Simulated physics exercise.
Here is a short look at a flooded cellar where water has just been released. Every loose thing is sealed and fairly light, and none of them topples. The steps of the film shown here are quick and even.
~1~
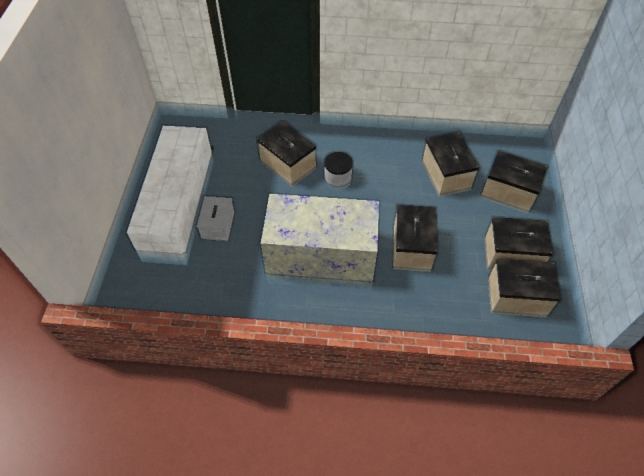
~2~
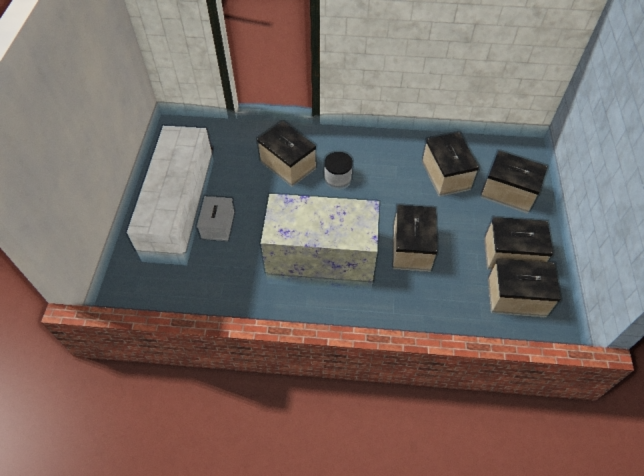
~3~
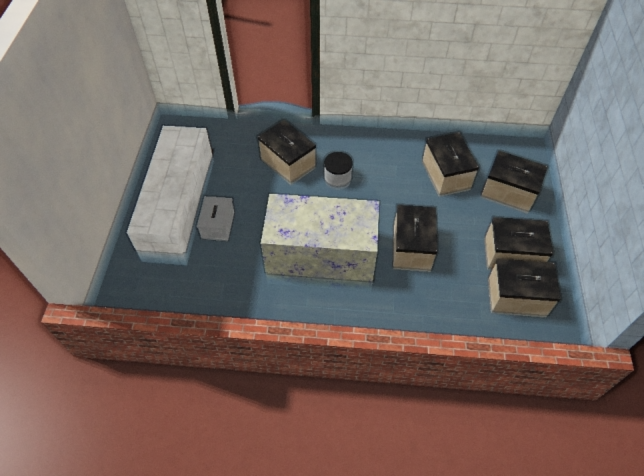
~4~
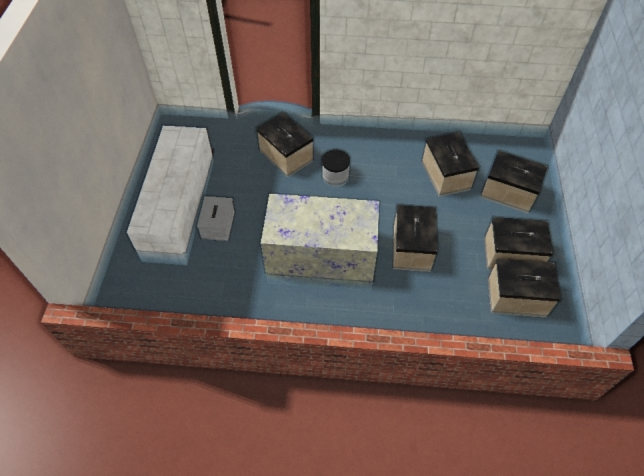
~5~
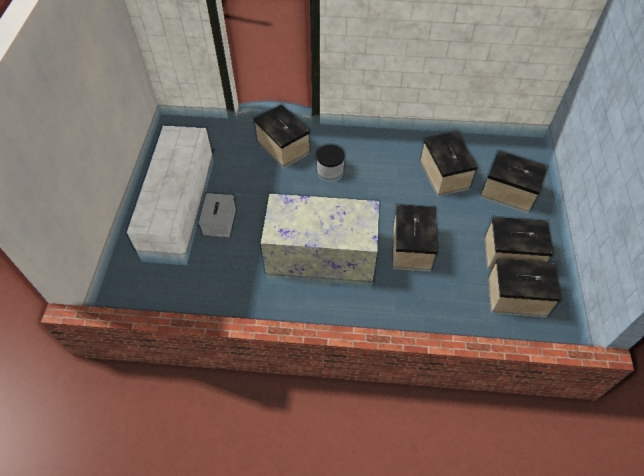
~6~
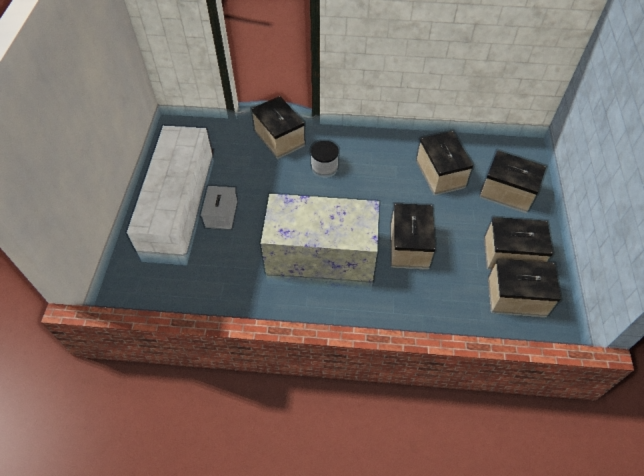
Dark door disappearing from a flooded cellar's back wall, then a black-topped chest and small round pail drifting slightly back and left.
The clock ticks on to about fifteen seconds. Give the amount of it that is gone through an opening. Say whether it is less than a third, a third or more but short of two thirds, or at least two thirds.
It is a third or more but short of two thirds.
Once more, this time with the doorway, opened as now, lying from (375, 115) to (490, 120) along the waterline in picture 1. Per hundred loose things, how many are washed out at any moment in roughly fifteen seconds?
By my count it's 90 percent.
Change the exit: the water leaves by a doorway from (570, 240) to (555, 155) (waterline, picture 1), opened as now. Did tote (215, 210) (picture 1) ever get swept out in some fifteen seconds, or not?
Verdict: Inside.
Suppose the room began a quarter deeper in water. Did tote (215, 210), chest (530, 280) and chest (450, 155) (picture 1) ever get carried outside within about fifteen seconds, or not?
One after the other: Swept away, remains, swept away.
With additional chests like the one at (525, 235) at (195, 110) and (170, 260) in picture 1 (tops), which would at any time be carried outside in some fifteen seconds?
Taking them in the order asked, the first is removed while the second is not removed.
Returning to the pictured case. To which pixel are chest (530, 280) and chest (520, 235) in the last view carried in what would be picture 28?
First one at roughly (501, 260), second at roughly (482, 210).
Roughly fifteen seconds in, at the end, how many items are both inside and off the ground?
My tally gives 4.
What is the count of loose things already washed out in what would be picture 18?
2.
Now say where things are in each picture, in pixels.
In the first frame, a chest at (286, 142), afloat; a pail at (339, 162) floats; 0 of 8 have shifted.
In the second frame, a chest at (286, 142) floats; a pail at (339, 162) floats; 0 of 8 have shifted.
In the third frame, a chest at (287, 141), afloat, close to its start; a pail at (338, 162), afloat; 0 of 8 have shifted.
In the fourth frame, a chest at (285, 133) floats, close to its start; a pail at (336, 160) floats, close to its start; 2 of 8 have shifted.
In the fifth frame, a chest at (282, 125), afloat, a stride from its start; a pail at (331, 155), afloat, close to its start; 3 of 8 have shifted.
In the sixth frame, a chest at (278, 115), afloat, a stride from its start; a pail at (325, 151) floats, close to its start; 4 of 8 have shifted.
A moment on, 1 of 8 are out; 7 afloat.
Next, 2 of 8 are out; 6 afloat.
Later, 4 of 8 are out; 4 afloat.
In the end, 4 of 8 are out; 4 afloat.
